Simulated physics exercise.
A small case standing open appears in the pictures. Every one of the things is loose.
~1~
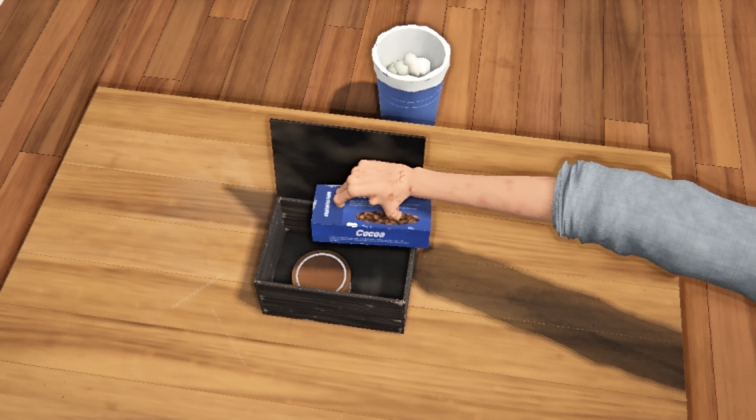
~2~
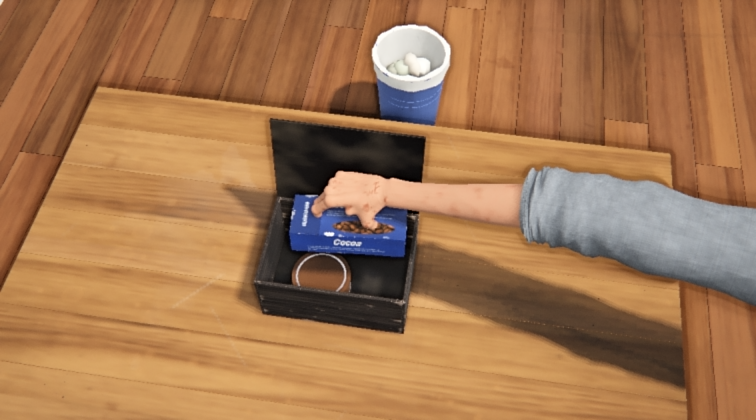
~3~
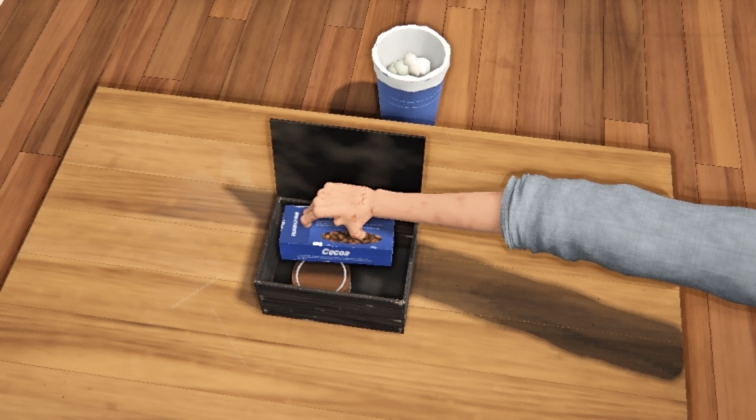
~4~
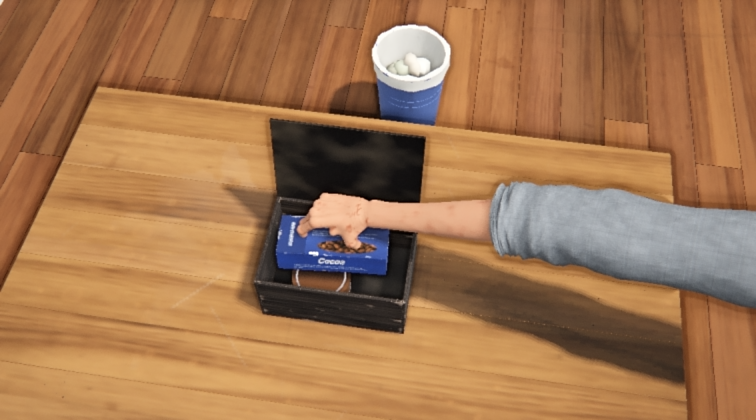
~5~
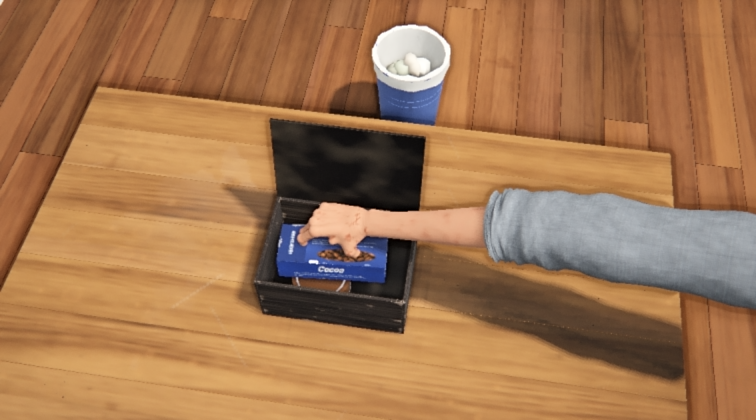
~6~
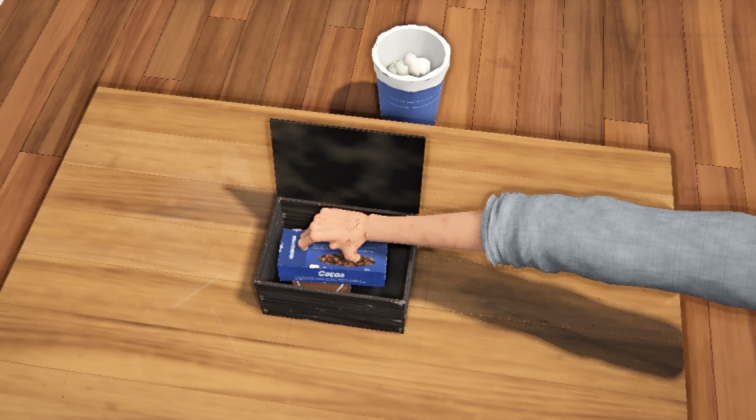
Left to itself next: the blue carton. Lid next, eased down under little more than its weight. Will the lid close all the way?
Yes.
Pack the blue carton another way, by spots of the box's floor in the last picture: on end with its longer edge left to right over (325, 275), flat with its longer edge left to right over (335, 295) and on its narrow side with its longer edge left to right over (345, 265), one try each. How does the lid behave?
Trial 1: Lid propped open. Trial 2: Lid fully lowered. Trial 3: Lid propped open.
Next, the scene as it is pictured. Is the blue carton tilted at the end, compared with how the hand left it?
At the finish the blue carton holds its orientation.
Then, 1.30 s on from there, lid 82° above the rim.
Then, 1.80 s on from there, lid 32° above the rim.
Then, 2.10 s on from there, lid shut.
In the end, lid shut; both unmoved. At the end, from the last picture's camera, blue carton near (334, 258).
